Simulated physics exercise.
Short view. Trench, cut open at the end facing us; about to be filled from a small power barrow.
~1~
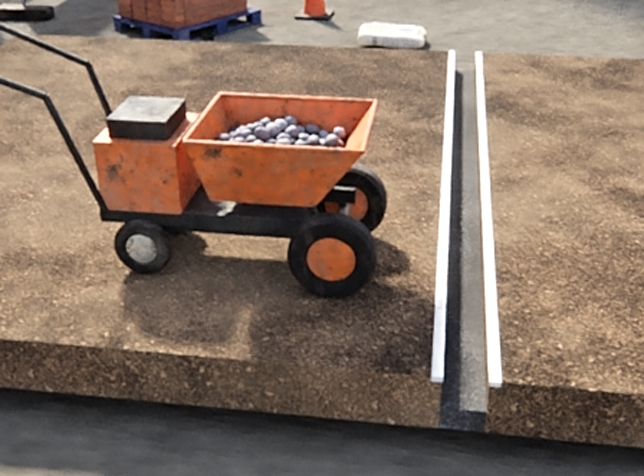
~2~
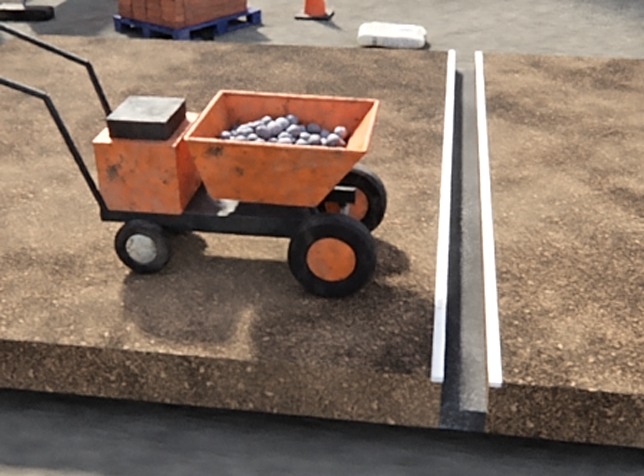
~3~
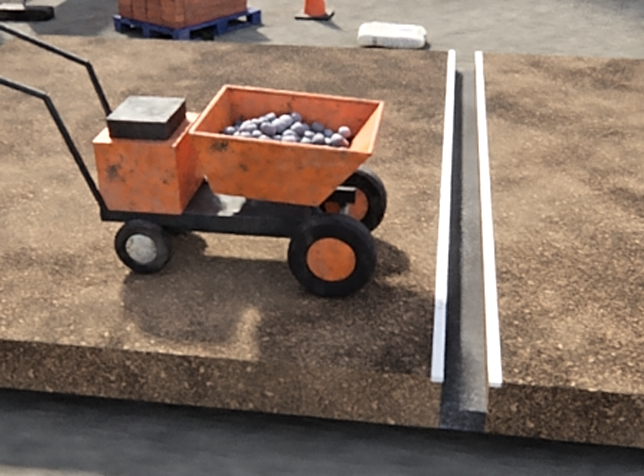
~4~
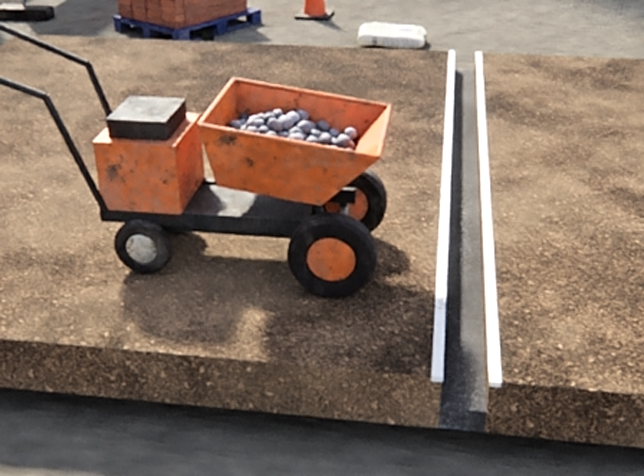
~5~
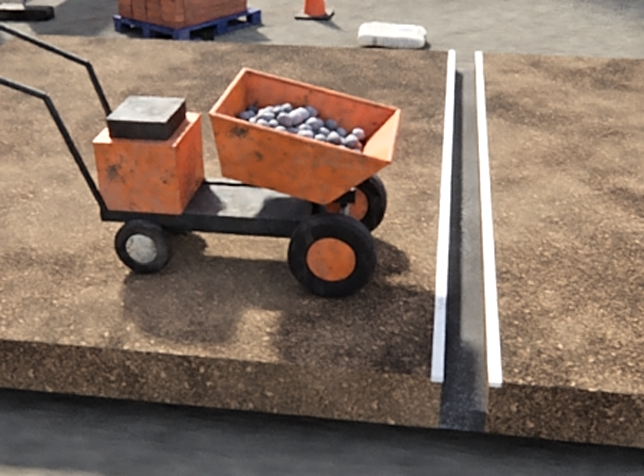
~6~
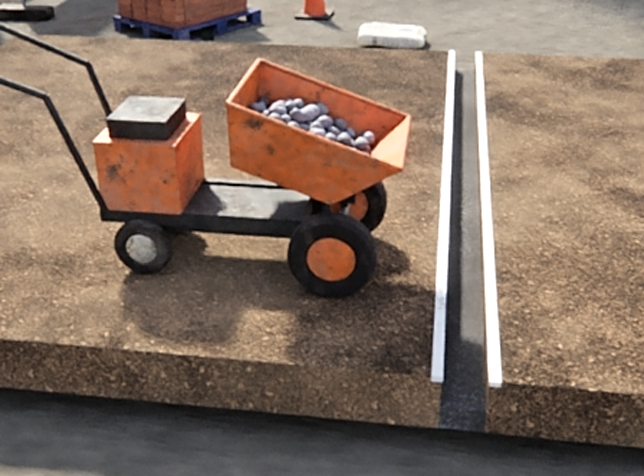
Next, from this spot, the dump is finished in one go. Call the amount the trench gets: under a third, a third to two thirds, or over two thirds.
Amount in the trench: A third to two thirds.
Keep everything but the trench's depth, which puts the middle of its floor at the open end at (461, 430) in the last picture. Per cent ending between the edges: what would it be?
The share comes to around 60 percent.
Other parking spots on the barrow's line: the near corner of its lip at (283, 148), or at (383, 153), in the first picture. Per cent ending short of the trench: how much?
Roughly 60 per cent at the first spot and 0 per cent at the second.
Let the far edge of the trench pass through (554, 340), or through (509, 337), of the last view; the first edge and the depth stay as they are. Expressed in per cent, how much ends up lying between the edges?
Around 100 percent first, around 80 percent second.
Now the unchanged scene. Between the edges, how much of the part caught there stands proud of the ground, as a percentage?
Close to 15 percent.
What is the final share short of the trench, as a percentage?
My estimate is close to 0 in a hundred.
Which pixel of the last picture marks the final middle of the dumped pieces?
(479, 271).
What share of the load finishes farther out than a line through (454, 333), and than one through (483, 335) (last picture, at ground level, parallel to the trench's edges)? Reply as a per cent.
In order: 90 per cent, then 50 per cent.
Shortly afterwards, skip tipped steeply; the whole lot in the skip.
Next, skip tipped right over; the bulk in the skip; a little in or heaped over the trench; a little beyond it.
Some moments later, skip tipped right over; a little in the skip; near half in or heaped over the trench; near a third beyond it.
In the end, skip tipped right over; near half in or heaped over the trench; near half beyond it.
